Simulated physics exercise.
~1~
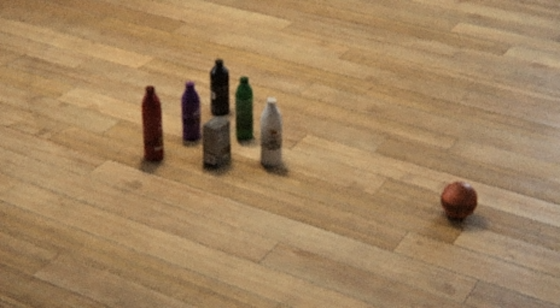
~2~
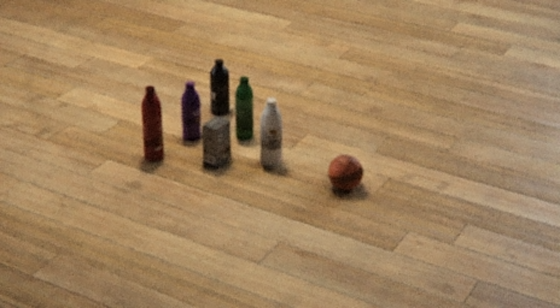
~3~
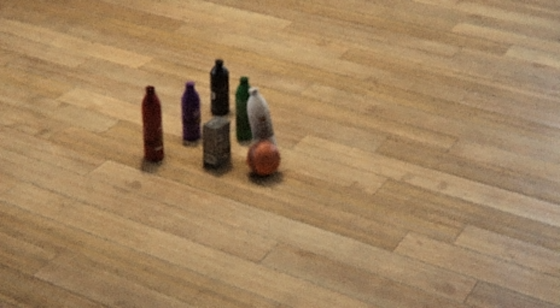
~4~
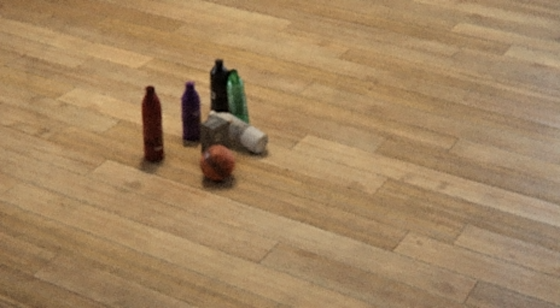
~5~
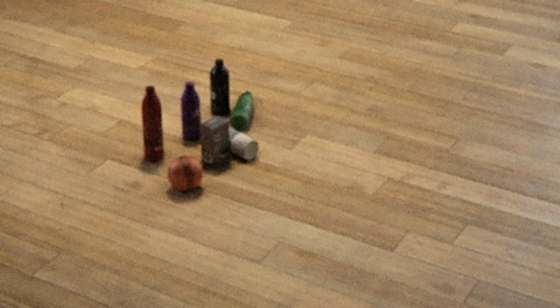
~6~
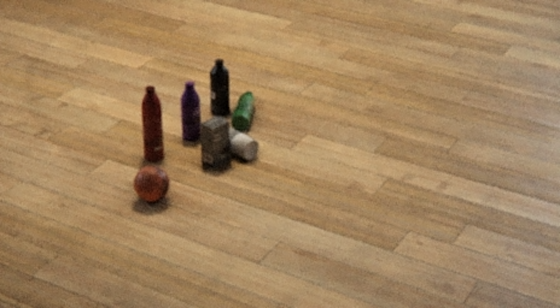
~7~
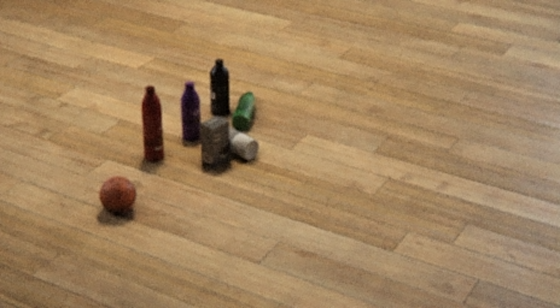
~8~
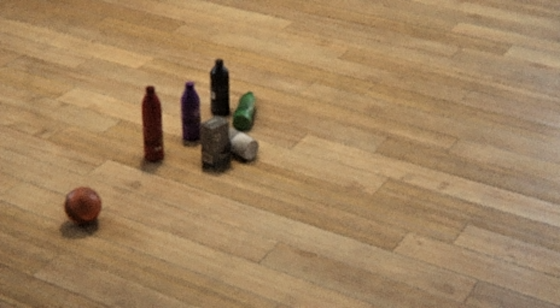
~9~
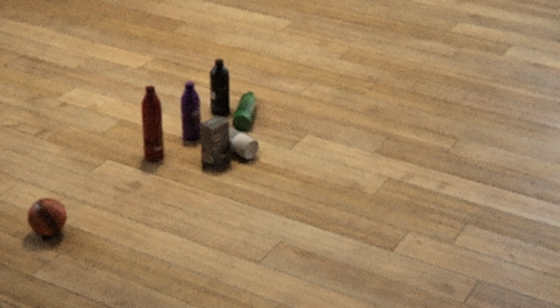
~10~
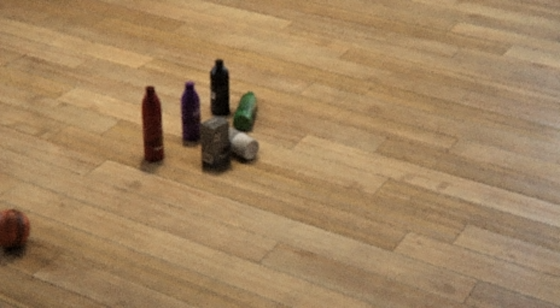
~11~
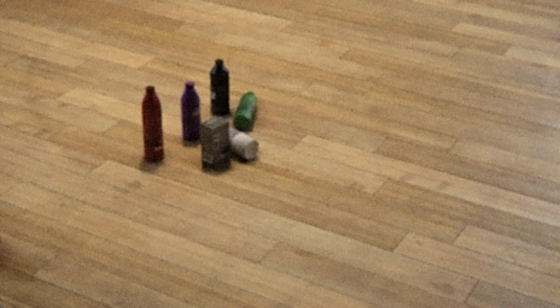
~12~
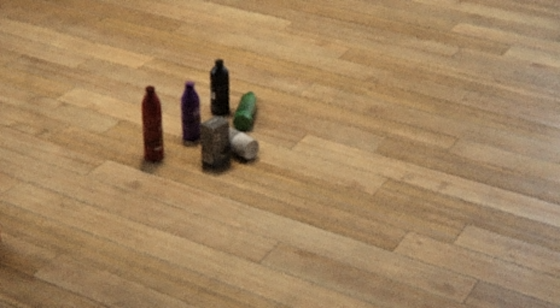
On a wooden floor, an orange ball rolls left, topples white and green bottles, and exits.
